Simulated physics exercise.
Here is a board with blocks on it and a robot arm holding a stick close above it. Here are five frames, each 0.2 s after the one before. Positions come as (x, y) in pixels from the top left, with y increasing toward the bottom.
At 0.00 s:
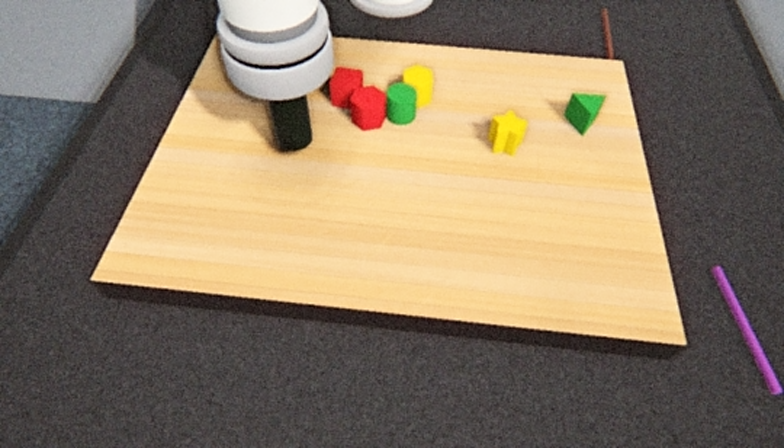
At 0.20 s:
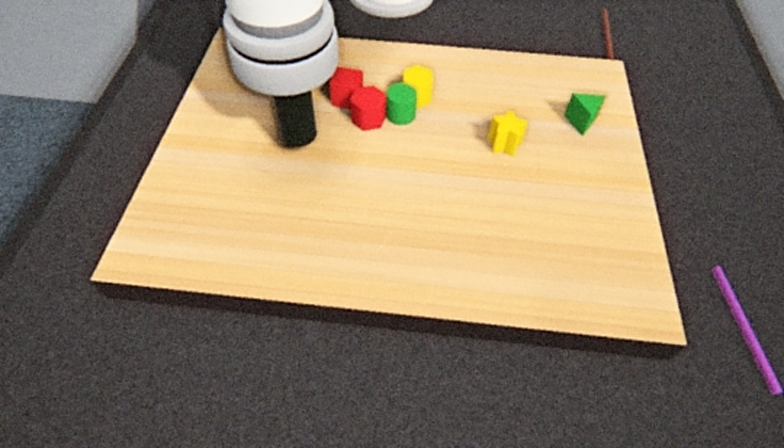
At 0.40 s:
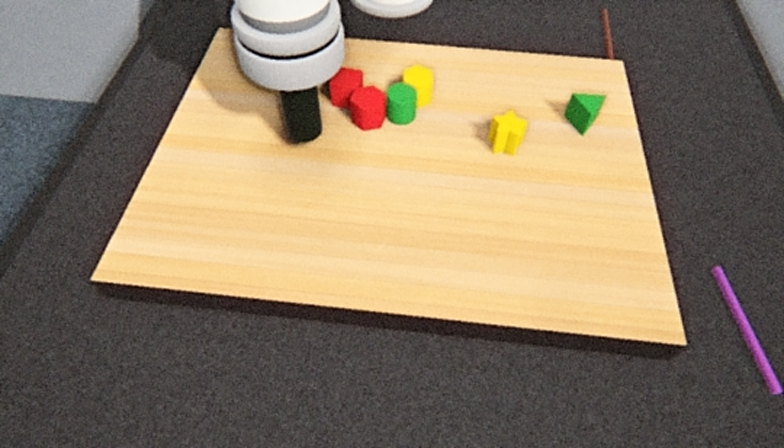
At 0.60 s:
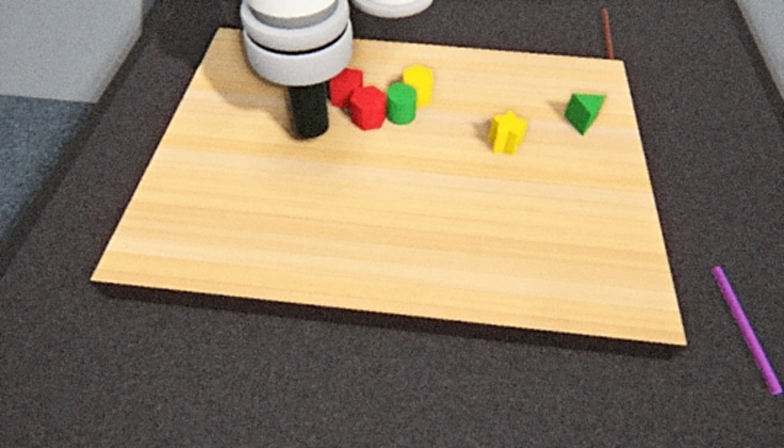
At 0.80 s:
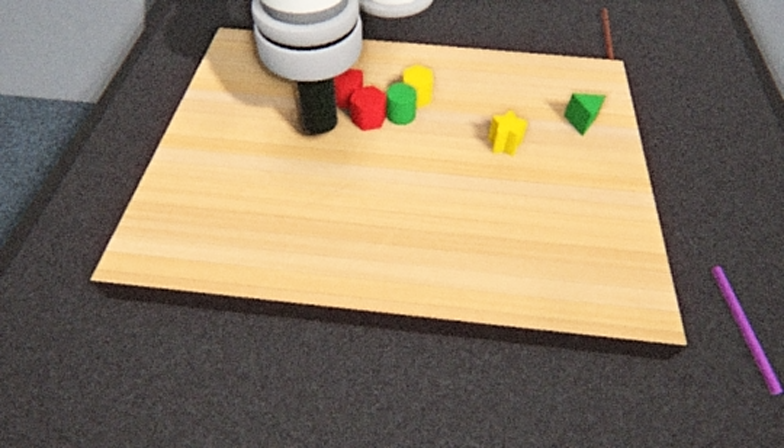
A robot arm's black stick moves slightly right and away toward still, colored blocks.
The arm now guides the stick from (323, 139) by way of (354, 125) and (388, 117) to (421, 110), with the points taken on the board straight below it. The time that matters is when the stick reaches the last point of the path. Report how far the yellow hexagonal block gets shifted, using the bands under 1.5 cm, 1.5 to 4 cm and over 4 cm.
The largest band: Over 4 cm.
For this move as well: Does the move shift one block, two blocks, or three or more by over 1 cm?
At least three of them.
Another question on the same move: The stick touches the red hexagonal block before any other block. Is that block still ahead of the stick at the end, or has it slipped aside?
The block stays ahead.
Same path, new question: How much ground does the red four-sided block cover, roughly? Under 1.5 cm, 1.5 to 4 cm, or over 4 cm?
Result: Under 1.5 cm.
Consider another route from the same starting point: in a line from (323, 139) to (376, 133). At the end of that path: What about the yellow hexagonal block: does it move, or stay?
That one moves away.
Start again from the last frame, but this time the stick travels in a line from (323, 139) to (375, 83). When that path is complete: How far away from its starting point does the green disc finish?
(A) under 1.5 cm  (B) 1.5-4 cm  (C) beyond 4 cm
My answer is option B.
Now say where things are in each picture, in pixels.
In the first picture, stick tip at (295, 139); block tops, red four-sided block at (346, 76); red hexagonal block at (368, 96); green disc at (402, 92); yellow hexagonal block at (418, 75).
In the second picture, stick at (300, 135); blocks unchanged.
In the third picture, stick at (305, 130); blocks unchanged.
In the fourth picture, stick at (312, 126); blocks unchanged.
In the fifth picture, stick at (321, 122); red four-sided block at (346, 76); red hexagonal block at (368, 96); green disc at (402, 92); yellow hexagonal block at (418, 75).
What follows on the original path. One third of the way, stick at (354, 108); red hexagonal block at (384, 92), turned 15° clockwise; green disc at (418, 91); yellow hexagonal block at (424, 72), turned 25° anticlockwise.
Two thirds of the way, stick at (389, 100); red hexagonal block at (417, 83); green disc at (448, 89); yellow hexagonal block at (435, 66), turned 35° anticlockwise.
At the end, stick at (423, 93); red four-sided block in place; red hexagonal block at (447, 74); green disc at (474, 88); yellow hexagonal block at (452, 54), turned 65° anticlockwise.
